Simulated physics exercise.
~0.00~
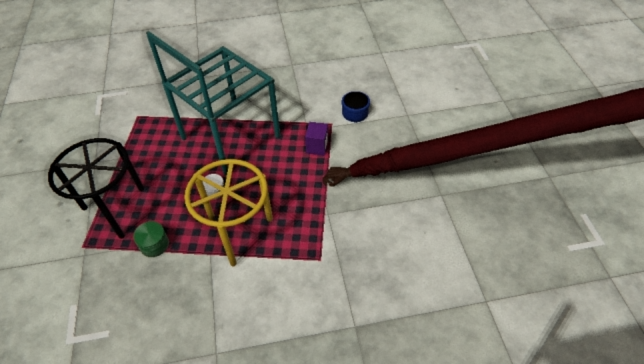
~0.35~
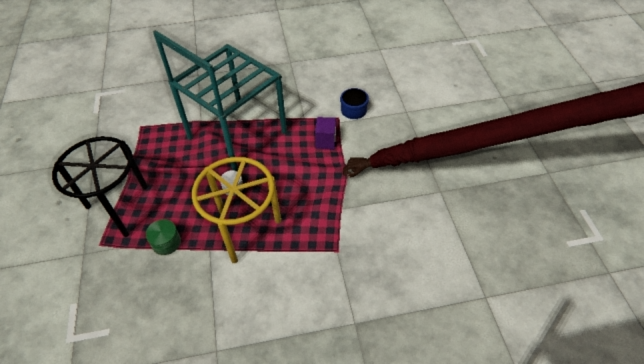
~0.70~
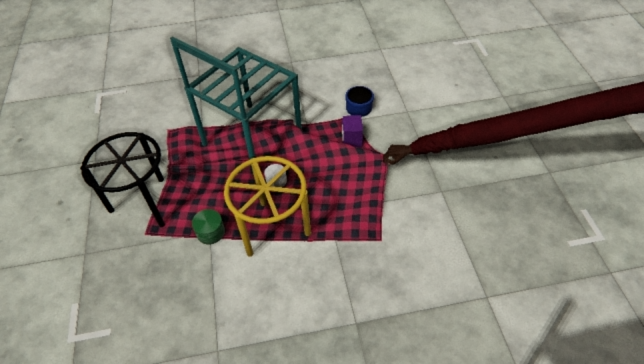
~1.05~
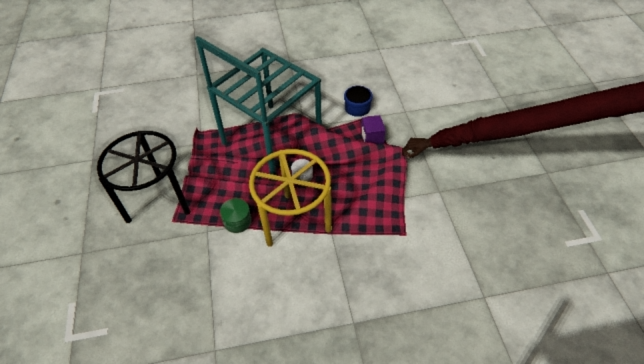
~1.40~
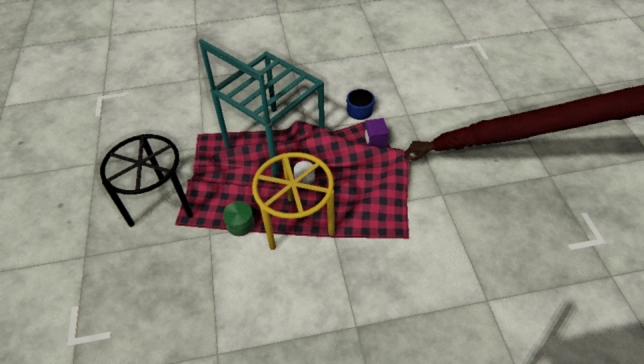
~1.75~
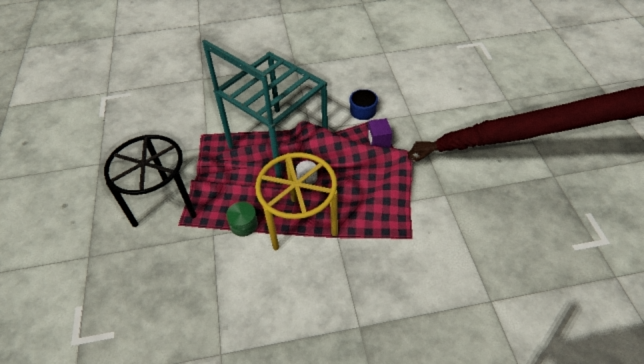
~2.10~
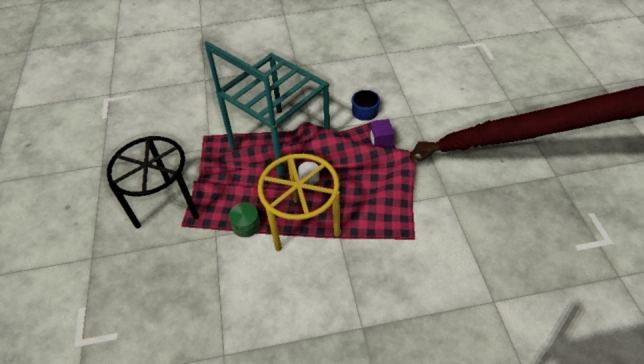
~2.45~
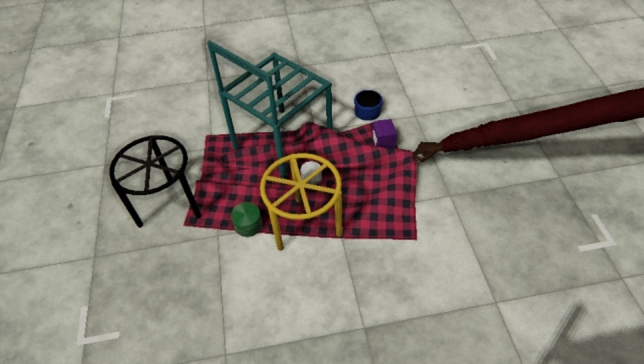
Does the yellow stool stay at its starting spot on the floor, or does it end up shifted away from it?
It ends up shifted a moderate distance to the right, travelling with the mat and remaining upright on it.
